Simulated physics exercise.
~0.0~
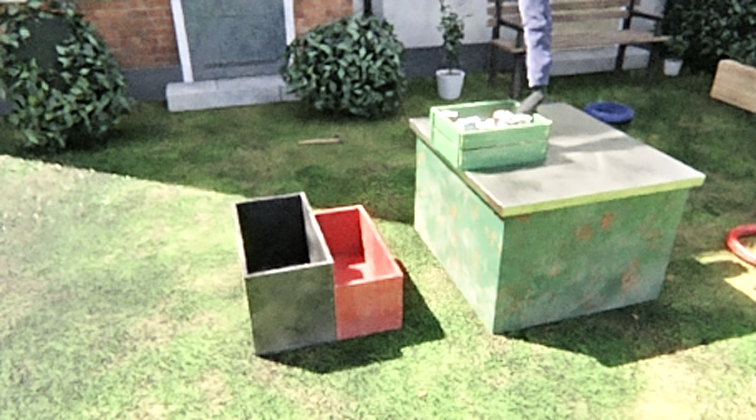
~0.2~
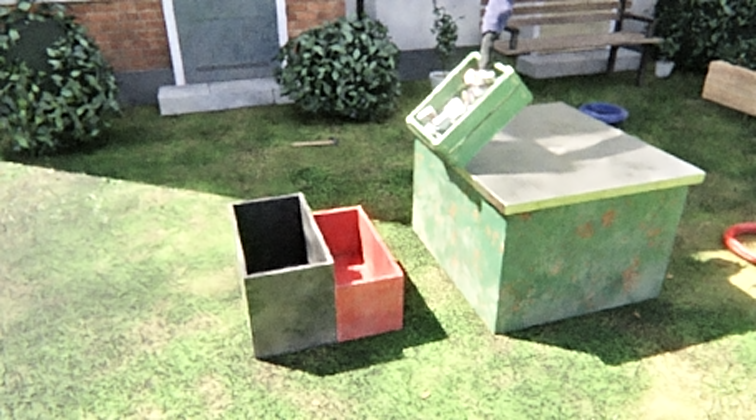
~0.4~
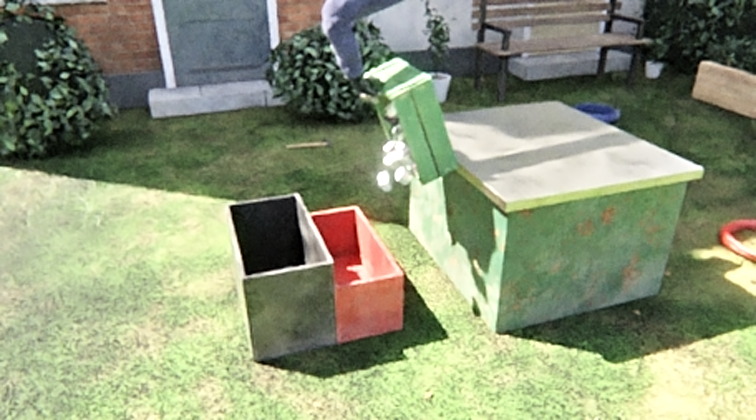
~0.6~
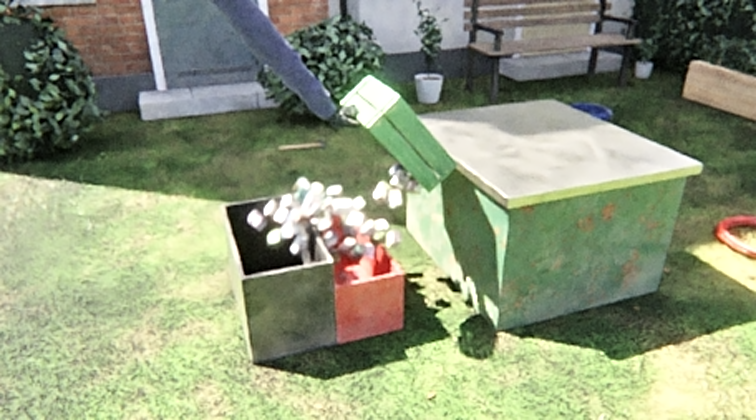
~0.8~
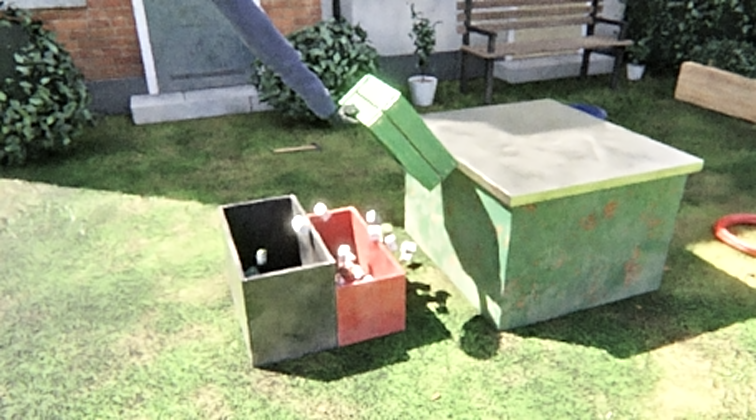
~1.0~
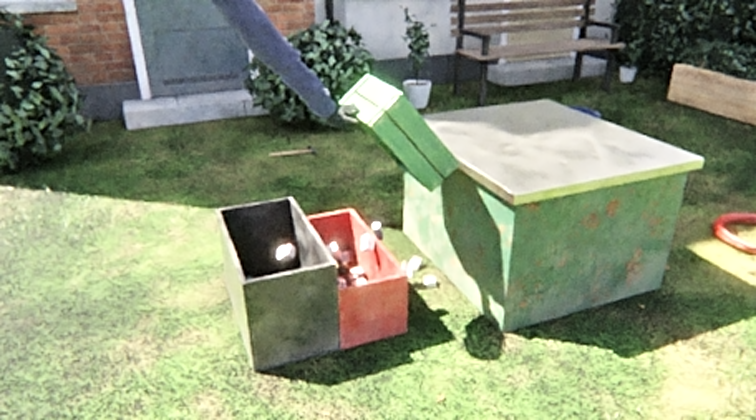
On a sunlit lawn outside a brick house, a green crate full of small whitish cartons sits on a low, paint-worn green bench, with an empty red bin and a taller black trough on the grass to the left. An arm in a bluish sleeve tilts the crate up over the bench's edge. It swings further left until the crate tips past upright and the first cartons slip out. The rest pour down in a scattered white burst over both containers. The crate stays upended as the last ones drop, leaving cartons in the red bin and black trough, with several on the grass beside the red bin.
